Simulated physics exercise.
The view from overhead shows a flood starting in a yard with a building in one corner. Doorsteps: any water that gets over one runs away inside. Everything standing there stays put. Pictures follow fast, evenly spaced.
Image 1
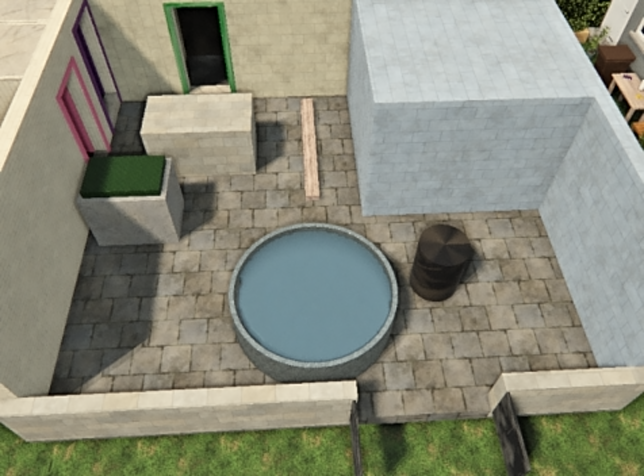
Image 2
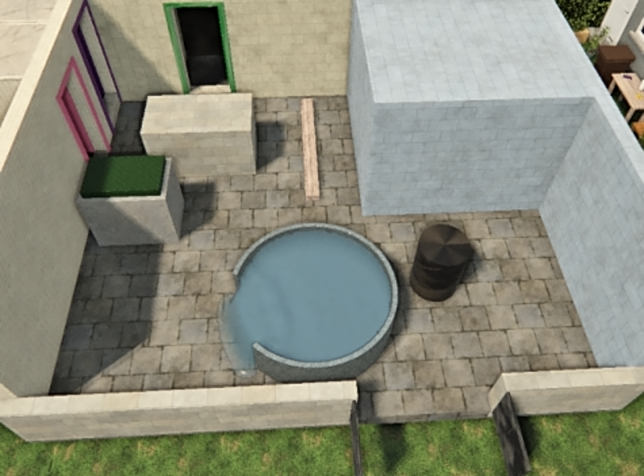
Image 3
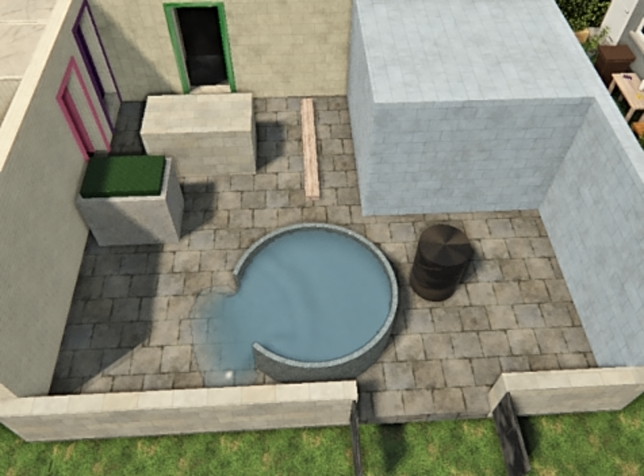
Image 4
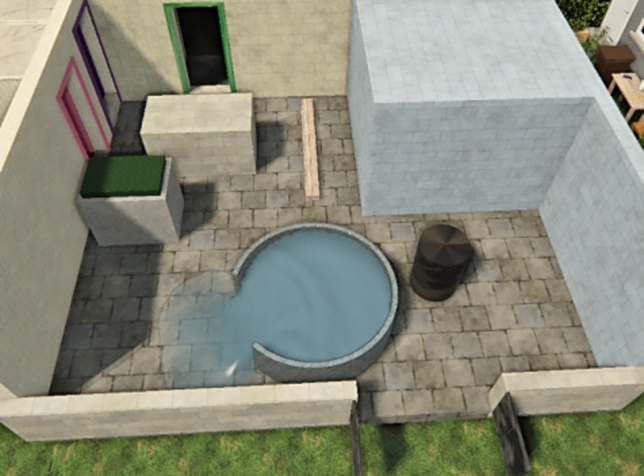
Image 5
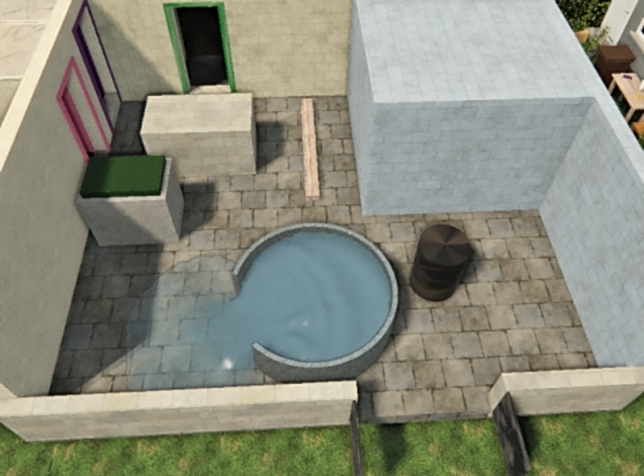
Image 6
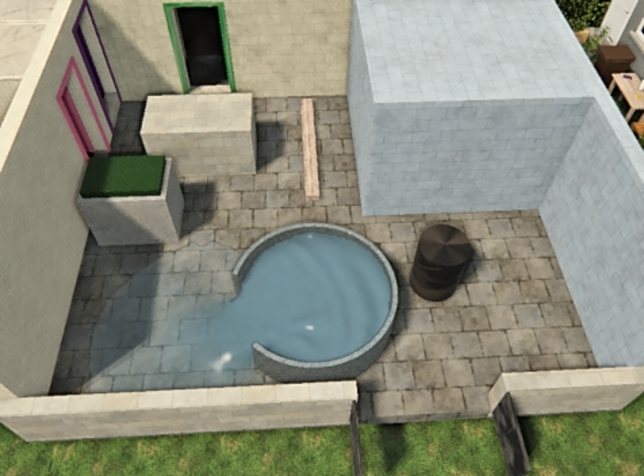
Water pours from a gap in the round tank's left side and spreads across the paving.
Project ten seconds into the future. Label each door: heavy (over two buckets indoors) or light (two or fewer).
Green door - light; pink door - light; purple door - light.
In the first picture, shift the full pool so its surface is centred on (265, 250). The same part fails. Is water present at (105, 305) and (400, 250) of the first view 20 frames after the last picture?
I'd say swamped for the first and still dry for the second.
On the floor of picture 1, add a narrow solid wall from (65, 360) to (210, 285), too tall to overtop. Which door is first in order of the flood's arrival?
Answer - the one in pink.
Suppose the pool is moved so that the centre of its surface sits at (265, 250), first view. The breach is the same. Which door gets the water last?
Answer: The green-painted one.
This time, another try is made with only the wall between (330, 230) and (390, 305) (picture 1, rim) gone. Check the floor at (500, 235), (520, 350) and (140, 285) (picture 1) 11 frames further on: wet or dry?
So that's waterlogged for the first, waterlogged for the second and left bare for the third.
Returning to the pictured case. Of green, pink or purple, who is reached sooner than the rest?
I'd go with the pink-painted one.
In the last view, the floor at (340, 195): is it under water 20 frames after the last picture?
By then I'd expect it to be not yet wet.
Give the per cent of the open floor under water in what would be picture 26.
35 %.
A moment on, water covers 20 % of the floor; the green door not reached, the pink door not reached, the purple door not reached.
Next, water covers 25 % of the floor; the green door not reached, the pink door not reached, the purple door not reached.
Then, water covers 35 % of the floor; the green door not reached, the pink door wet at the sill, nothing in, the purple door wet at the sill, nothing in.
Later, water covers 70 % of the floor; the green door wet at the sill, nothing in, the pink door wet at the sill, nothing in, the purple door wet at the sill, nothing in.
In the end, water covers 90 % of the floor; the green door wet at the sill, nothing in, the pink door wet at the sill, nothing in, the purple door wet at the sill, nothing in.
